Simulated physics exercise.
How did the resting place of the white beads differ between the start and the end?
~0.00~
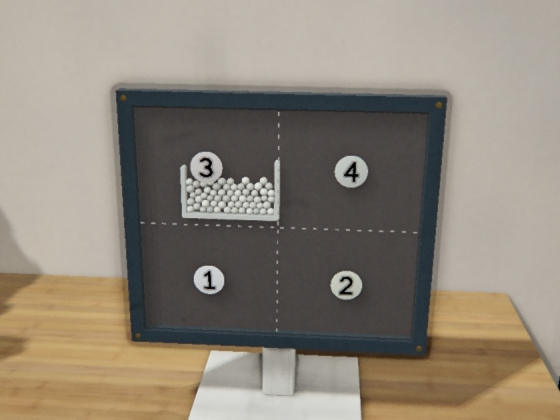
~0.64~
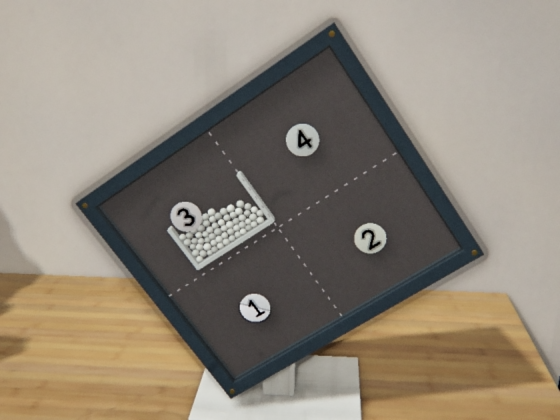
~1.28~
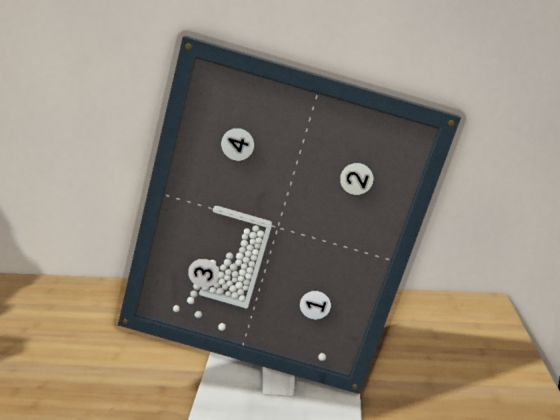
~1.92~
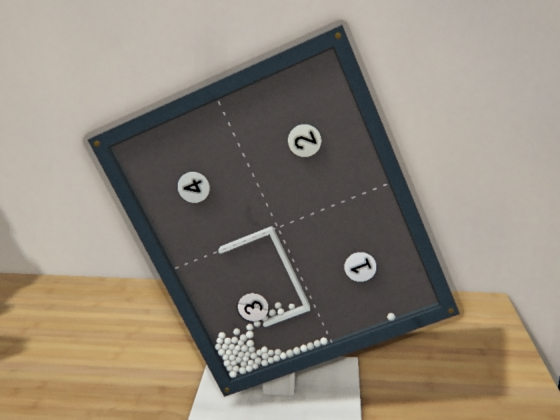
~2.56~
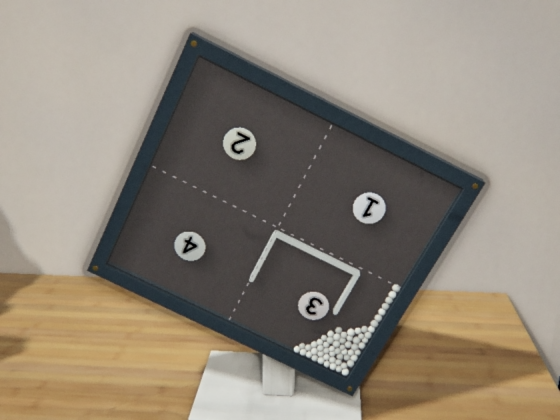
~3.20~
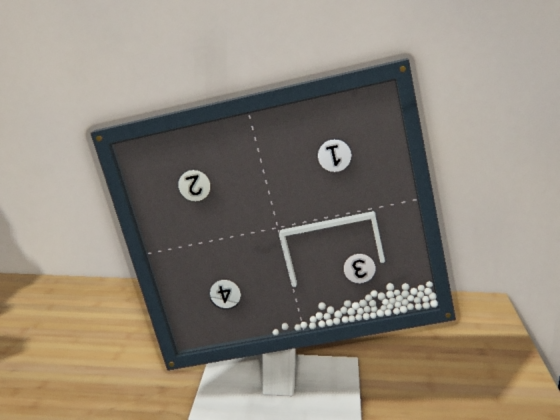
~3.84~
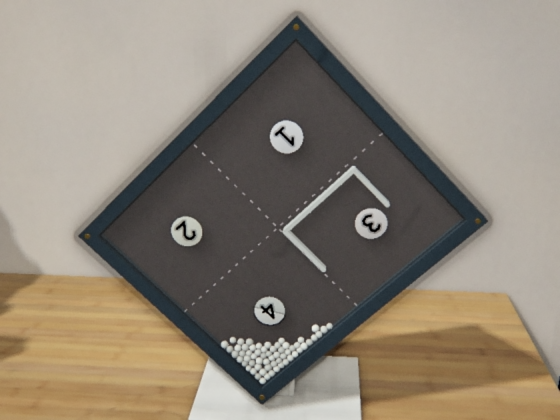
At the start the beads sat inside the small open tray in quarter three, at the upper left. At the end they lay outside it, heaped in the bottom corner of the case in quarter four.
